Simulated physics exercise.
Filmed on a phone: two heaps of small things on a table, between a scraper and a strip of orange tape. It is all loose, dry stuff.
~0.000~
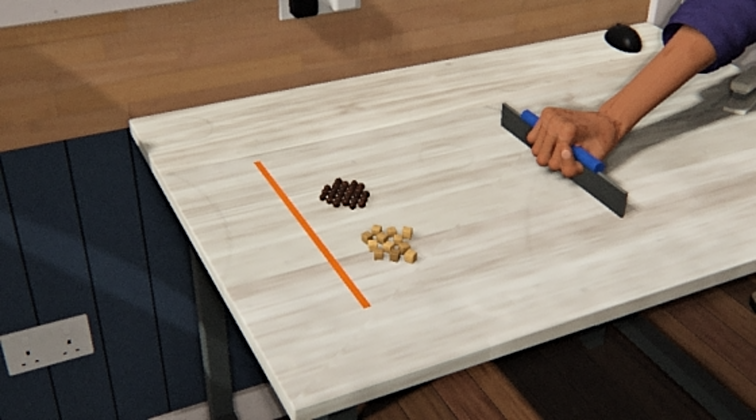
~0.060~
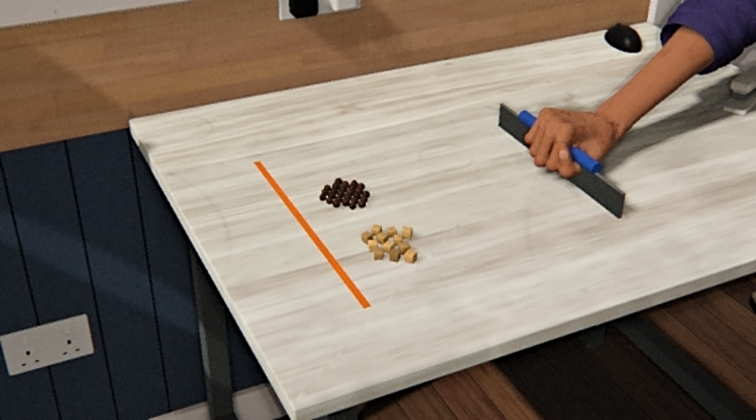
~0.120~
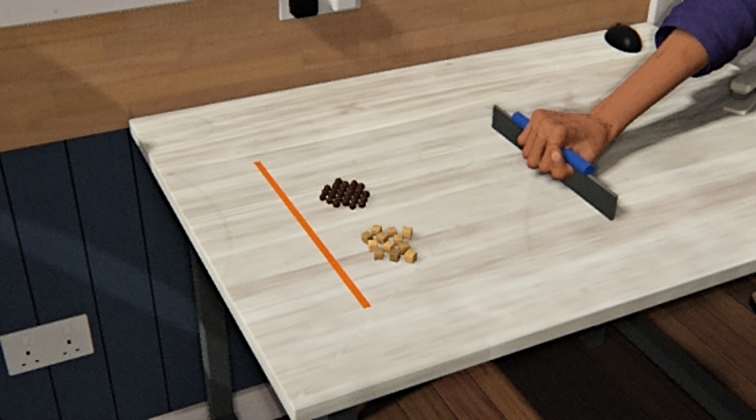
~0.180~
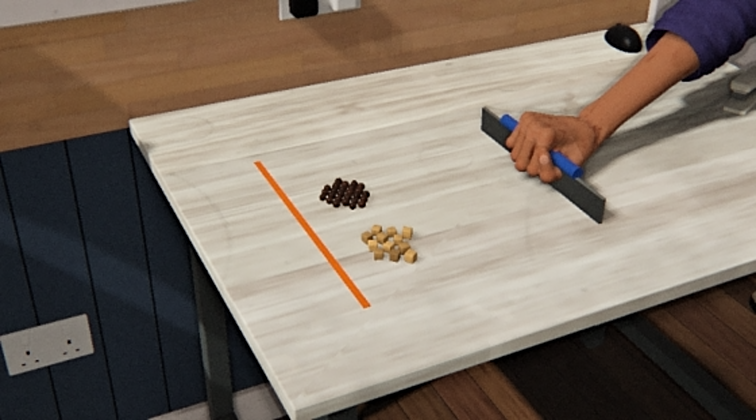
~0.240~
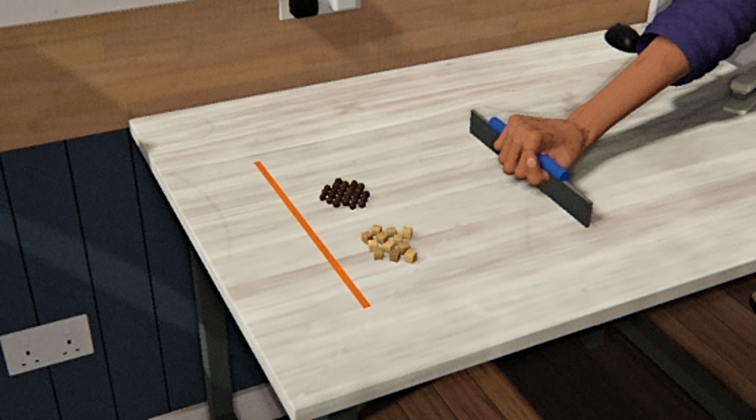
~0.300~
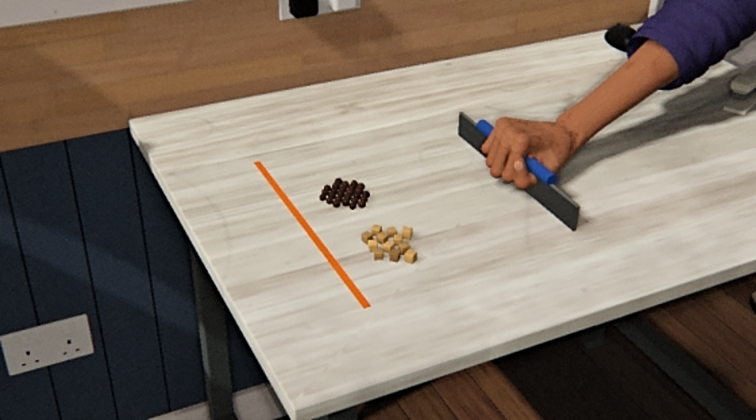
A hand in a purple sleeve grips the blue handle of a dark, long-bladed scraper on a pale wood-grain table, seen from above at an angle in a blue-panelled room. Dark brown chocolate balls sit behind a few small tan wooden cubes, between the scraper and an orange tape strip at left. The hand slides the scraper a short way left, gradually, while the heaps and the camera stay still.
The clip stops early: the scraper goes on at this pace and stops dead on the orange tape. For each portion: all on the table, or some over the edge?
The front portion all stops short of the edge and the back portion tumbles over the end, in part at least.
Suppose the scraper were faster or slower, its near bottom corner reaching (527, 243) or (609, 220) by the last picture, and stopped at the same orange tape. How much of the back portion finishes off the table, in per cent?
Roughly 100 per cent, and 0 per cent.
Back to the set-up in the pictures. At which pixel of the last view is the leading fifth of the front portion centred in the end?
Around (301, 266).
By 0.77 s, scraper still moving, near (411, 180); front portion all on the table, its front near (379, 254); back portion all on the table, its front near (323, 197).
By 1.27 s, scraper stopped at the orange tape; front portion all on the table, its front near (304, 277); back portion all on the table, its front near (232, 206).
By 1.55 s, scraper stopped at the orange tape; front portion all on the table, its front near (302, 278); back portion all on the table, its front near (180, 216).
When it is over (2.3 s), scraper stopped at the orange tape; front portion all on the table, its front near (302, 278); back portion almost all over the edge.
